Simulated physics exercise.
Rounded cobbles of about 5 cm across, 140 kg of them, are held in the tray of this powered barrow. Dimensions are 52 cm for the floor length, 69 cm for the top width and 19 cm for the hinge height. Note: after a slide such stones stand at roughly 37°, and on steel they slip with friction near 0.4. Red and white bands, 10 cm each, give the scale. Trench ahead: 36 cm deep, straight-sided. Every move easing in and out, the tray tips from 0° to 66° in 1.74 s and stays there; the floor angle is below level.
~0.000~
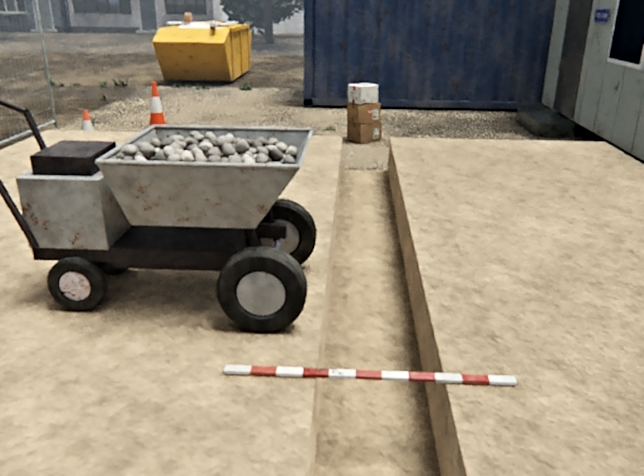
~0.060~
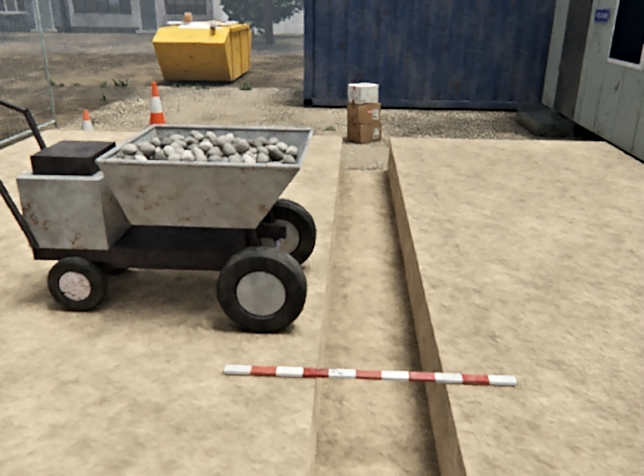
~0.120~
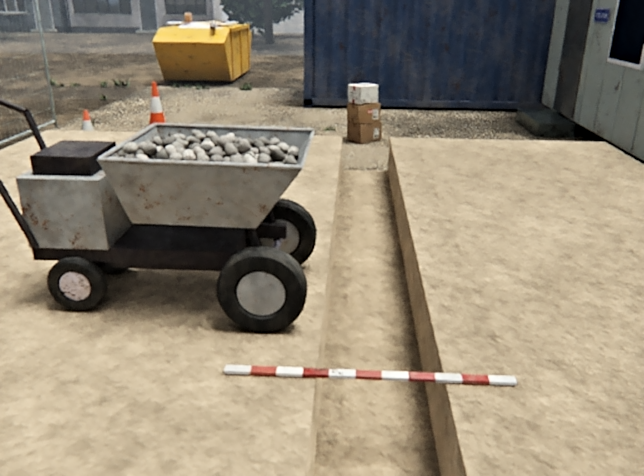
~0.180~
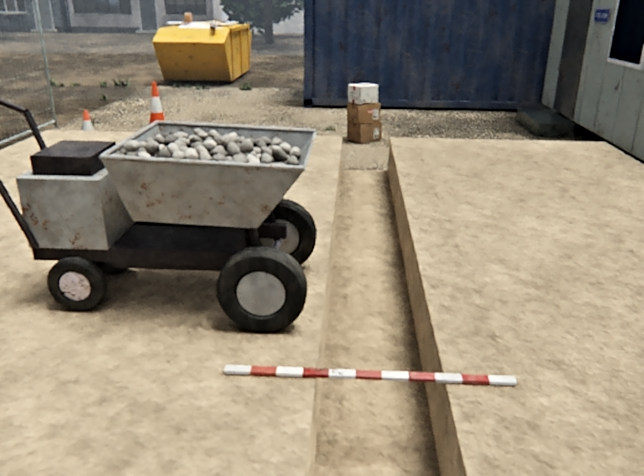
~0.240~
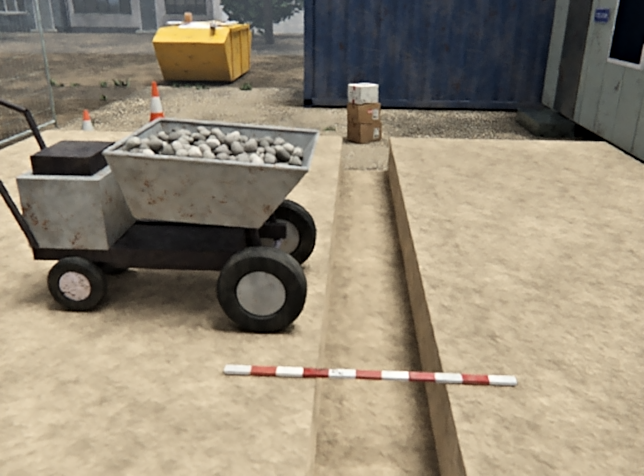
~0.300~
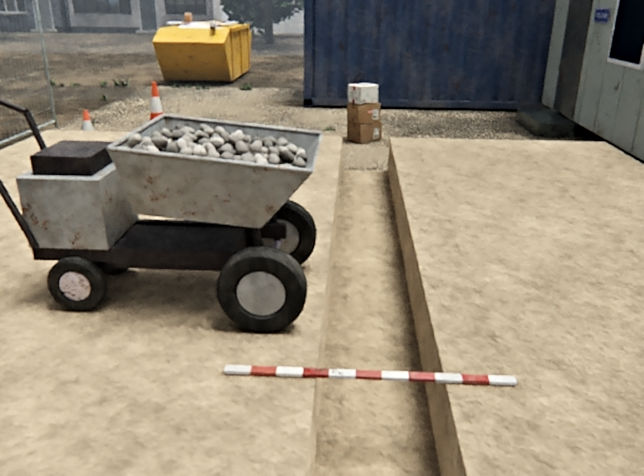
A grey, rust-flecked powered barrow heaped with rounded grey cobbles stands at the left of a pale, sandy work site, seen from slightly above. A straight-sided trench runs away to its right, crossed by a red and white banded pole, with orange cones, a yellow skip, stacked boxes and a blue container behind. The tray slowly tilts a little, its right end dipping, while the wheels and the view stay still.
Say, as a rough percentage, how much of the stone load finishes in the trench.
Roughly 59 out of 100.
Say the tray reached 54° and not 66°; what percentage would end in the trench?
It would be close to 30 percent.
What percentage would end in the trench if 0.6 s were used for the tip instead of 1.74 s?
About 35%.
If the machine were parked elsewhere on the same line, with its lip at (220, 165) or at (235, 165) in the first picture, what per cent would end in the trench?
From the first place around 90 per cent, from the other around 90.
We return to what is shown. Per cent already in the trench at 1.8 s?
15 per cent or so by then.
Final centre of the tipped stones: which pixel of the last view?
About (409, 344).
After 1.3 s the floor is at 55°; 99 % in the tray, 1 % in the trench; the foremost stones are at (411, 254).
After 1.8 s the floor is at 66°; 62 % in the tray, 17 % in the trench, 22 % past the trench; the foremost stones are at (510, 306).
After 2.2 s the floor is at 66°; 39 % in the tray, 28 % in the trench, 33 % past the trench; the foremost stones are at (588, 312).
After 4.1 s the floor is at 66°; 8 % in the tray, 59 % in the trench, 33 % past the trench; the foremost stones are at (622, 312).
